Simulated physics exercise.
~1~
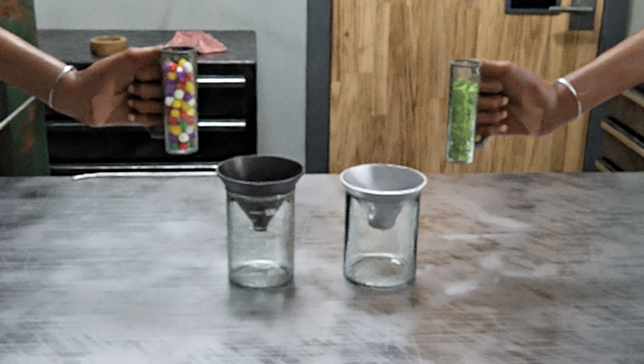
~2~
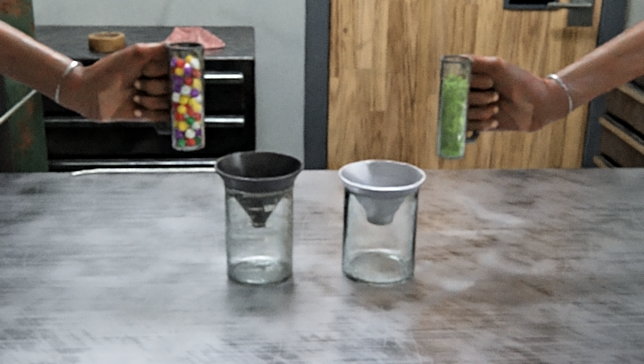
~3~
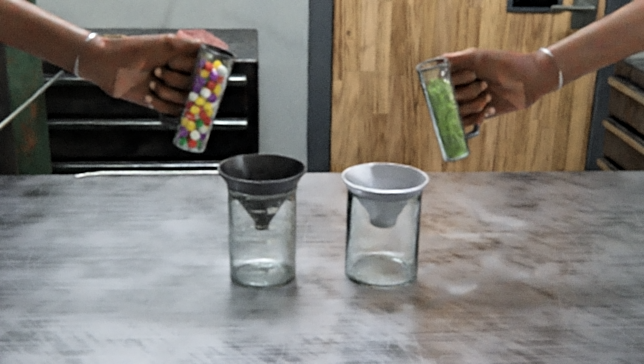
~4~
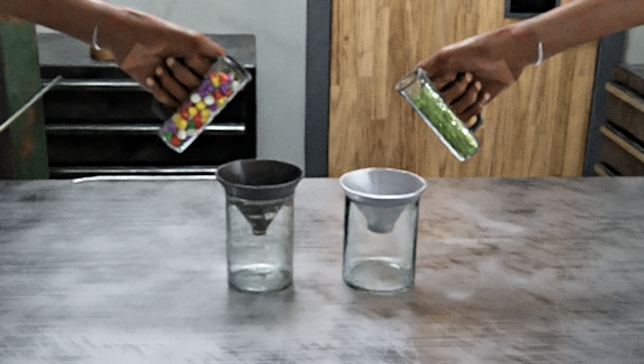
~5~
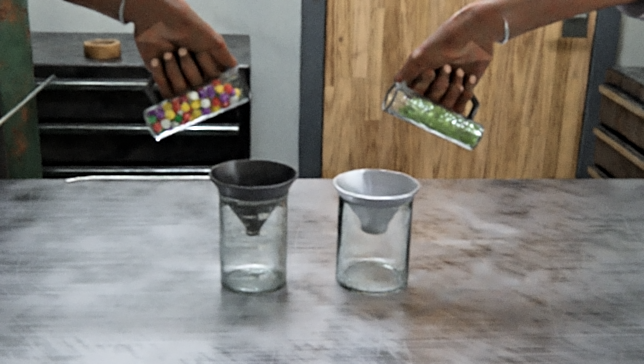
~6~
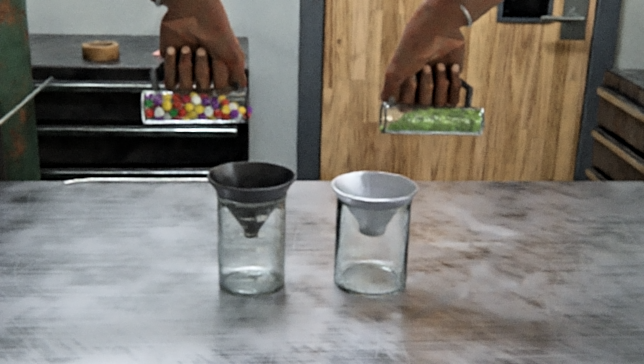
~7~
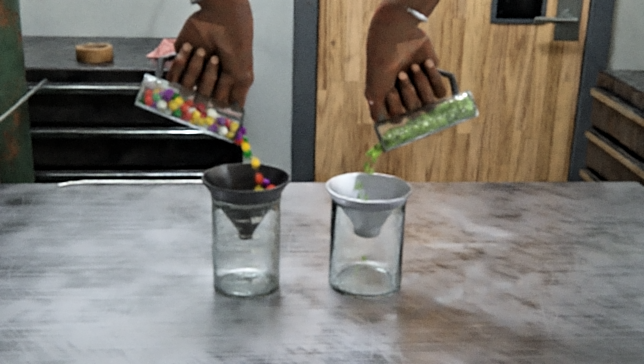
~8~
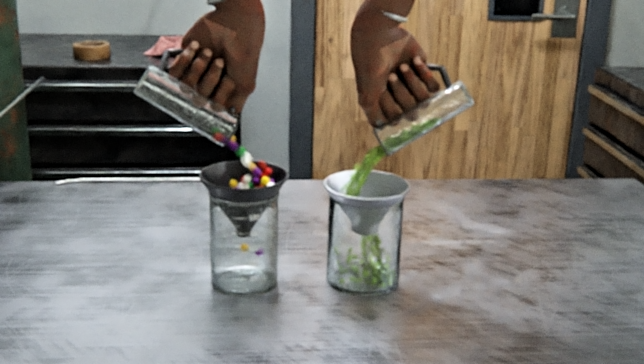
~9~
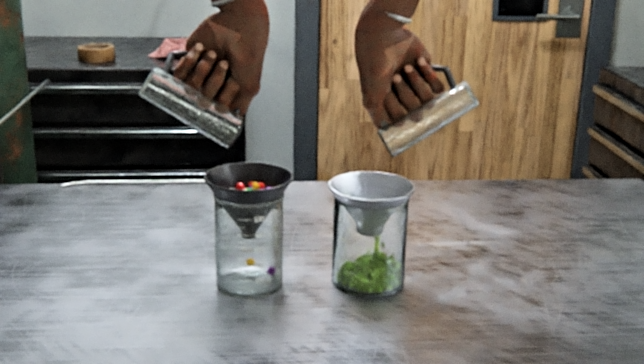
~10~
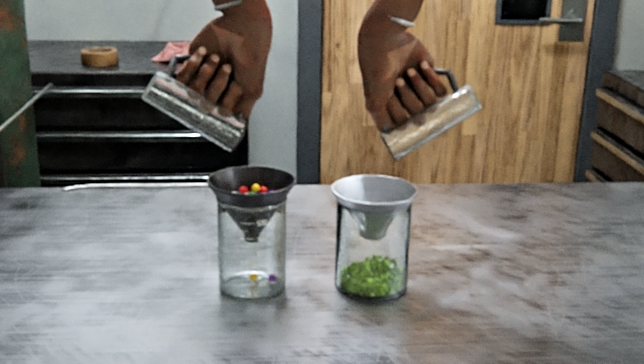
Two hands hold clear cups upright above a counter, the left one full of small multicoloured balls and the right one full of bits of something green. Below them stand two glass jars, one with a dark funnel and the other with a light grey one. The hands tip the cups inward until they lie on their sides, then tilt them further so both loads pour out. The green bits run through the right funnel and heap up in the jar. On the left, only a few balls drop through, and the rest stay stuck in the dark funnel beneath the emptied cup.
